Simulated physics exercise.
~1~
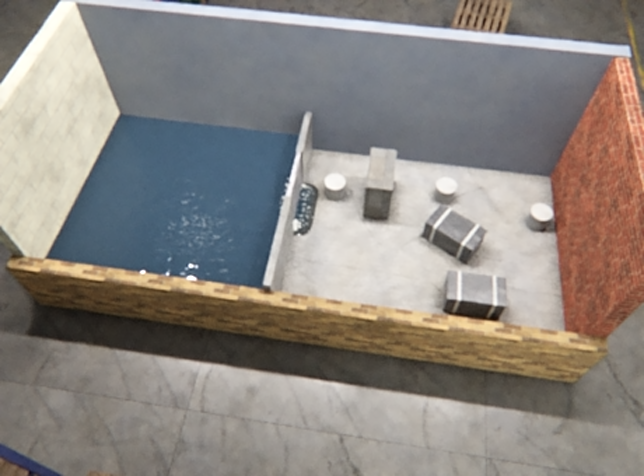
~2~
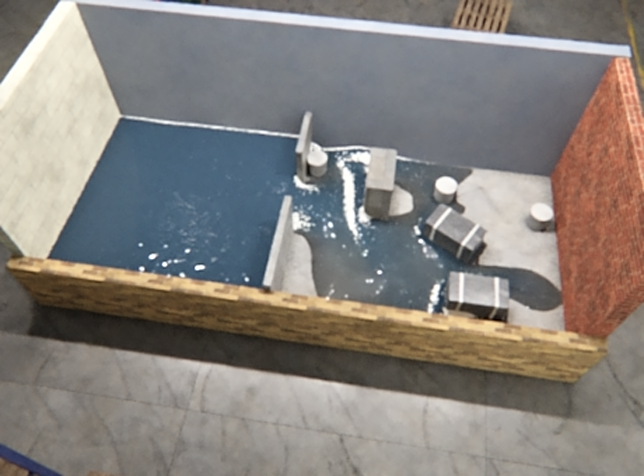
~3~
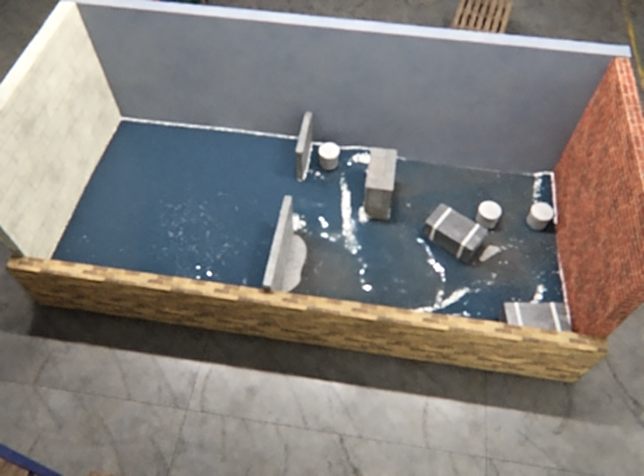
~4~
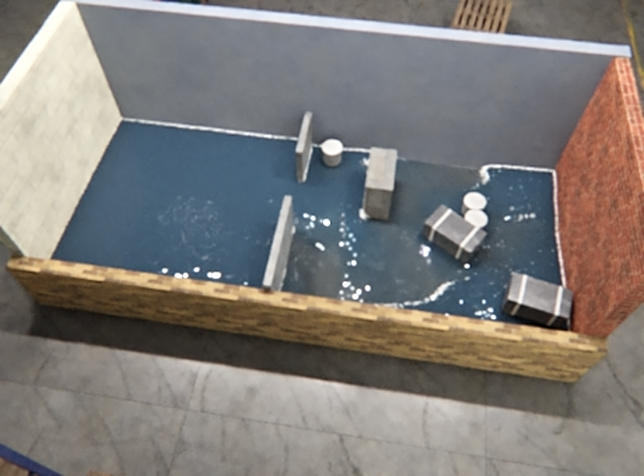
Dark blue water fills the left side of a walled, roofless room seen from above, held back by a low grey partition, while pale cylindrical pails, a grey block and two strapped grey trunks stand on the dry floor to the right. The partition opens in the middle and water pours through, spreading around the block and trunks. It reaches the red brick wall, and the nearer trunk shifts right toward the front corner while pails drift. The flood then settles with scattered white foam, two pails together behind the middle trunk and the other trunk near the brick wall.
